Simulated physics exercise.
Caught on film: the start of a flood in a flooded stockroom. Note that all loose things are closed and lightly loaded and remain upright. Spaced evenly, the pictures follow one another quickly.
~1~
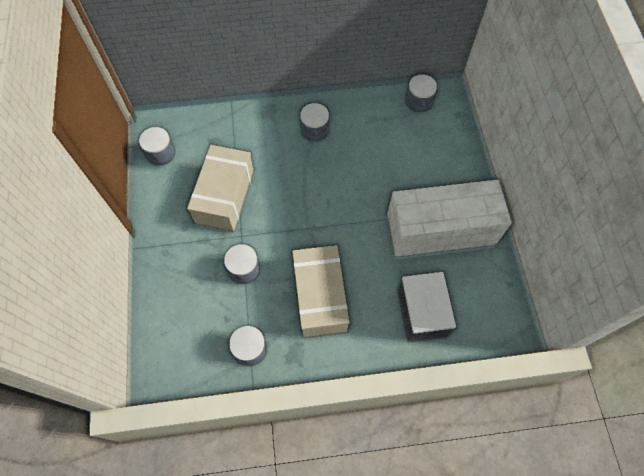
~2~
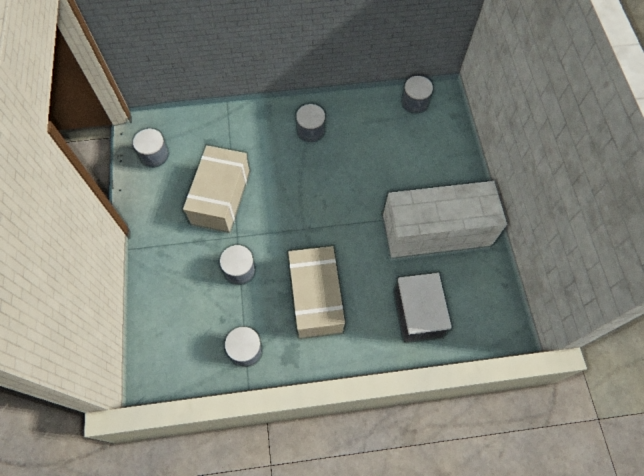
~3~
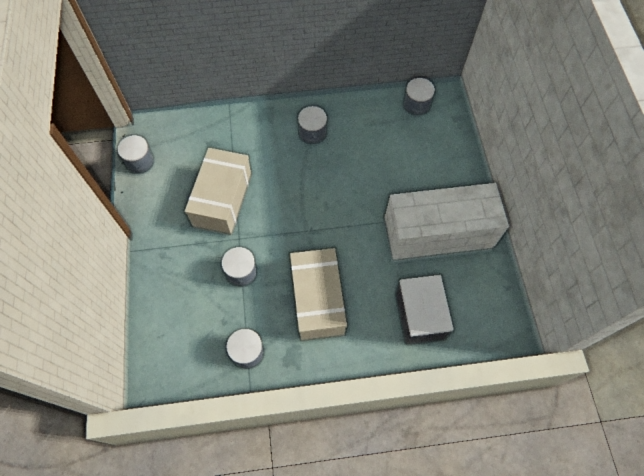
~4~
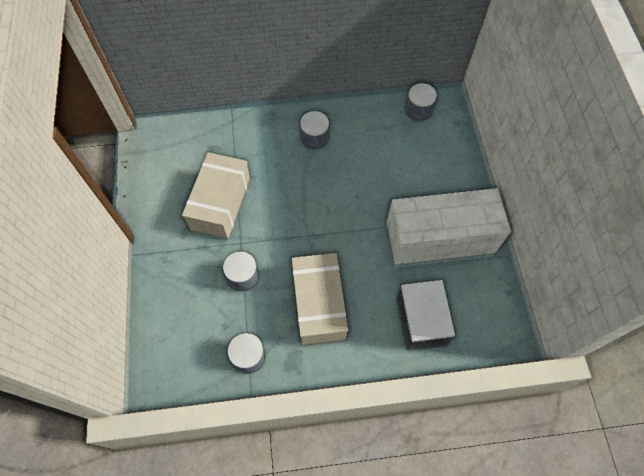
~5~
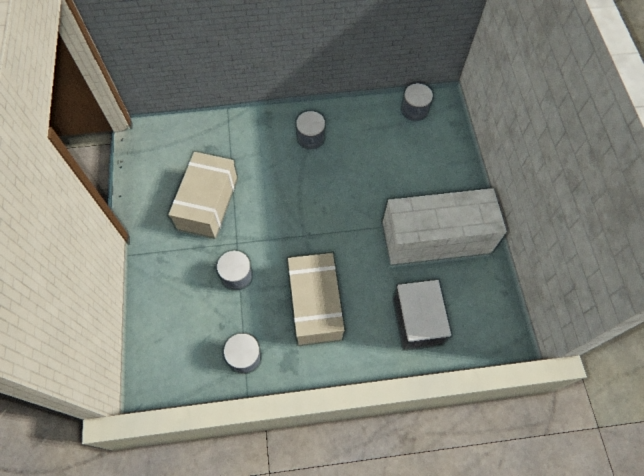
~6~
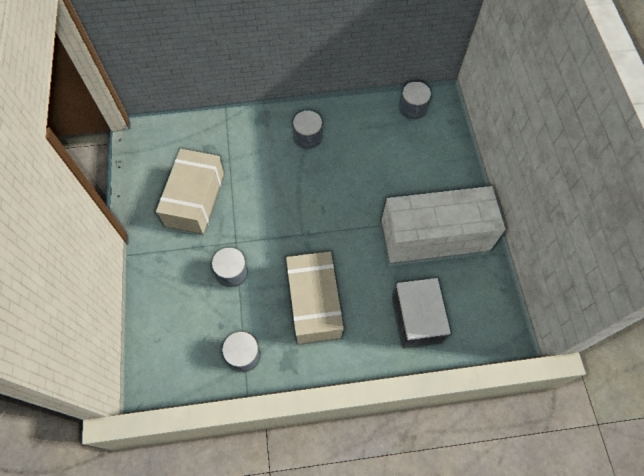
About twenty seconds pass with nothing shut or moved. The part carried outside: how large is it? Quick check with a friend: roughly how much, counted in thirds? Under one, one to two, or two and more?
The portion will probably reach two thirds or more.
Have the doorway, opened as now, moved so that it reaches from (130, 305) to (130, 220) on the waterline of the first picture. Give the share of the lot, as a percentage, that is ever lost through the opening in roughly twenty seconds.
Near 60 percent.
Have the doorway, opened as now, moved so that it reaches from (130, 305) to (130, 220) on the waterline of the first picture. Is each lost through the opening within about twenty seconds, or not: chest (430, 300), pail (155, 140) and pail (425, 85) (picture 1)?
Going through them, number one is held back, number two is flushed away and number three is held back.
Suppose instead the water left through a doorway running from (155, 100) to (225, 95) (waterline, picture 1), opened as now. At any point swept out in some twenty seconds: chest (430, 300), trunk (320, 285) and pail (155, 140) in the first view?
In that order: Kept in, left behind, gone.
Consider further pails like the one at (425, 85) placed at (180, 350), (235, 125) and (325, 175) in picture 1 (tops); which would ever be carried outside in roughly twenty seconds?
Exits, exits, exits.
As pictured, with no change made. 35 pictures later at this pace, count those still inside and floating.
Count: 2.
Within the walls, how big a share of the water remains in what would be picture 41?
I'd estimate some 48 percent of the water stays.
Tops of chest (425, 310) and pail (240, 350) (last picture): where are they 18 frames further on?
Roughly (355, 293) for one and (186, 298) for the other.
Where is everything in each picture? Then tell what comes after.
In the first frame, a trunk at (220, 180), afloat; a pail at (241, 259) floats; 0 of 8 have shifted.
In the second frame, a trunk at (215, 181) floats; a pail at (236, 260), afloat; 0 of 8 have shifted.
In the third frame, a trunk at (217, 183) floats; a pail at (238, 262) floats; 1 of 8 have shifted.
In the fourth frame, a trunk at (215, 187) floats, close to its start; a pail at (239, 266), afloat; 1 of 8 have shifted.
In the fifth frame, a trunk at (202, 187) floats, close to its start; a pail at (233, 266), afloat; 2 of 8 have shifted.
In the sixth frame, a trunk at (189, 183) floats, close to its start; a pail at (228, 262) floats, close to its start; 3 of 8 have shifted.
A moment on, 2 of 8 are out; 6 afloat.
Next, 3 of 8 are out; 5 afloat.
Later, 6 of 8 are out; 2 afloat.
In the end, 6 of 8 are out; 2 afloat.
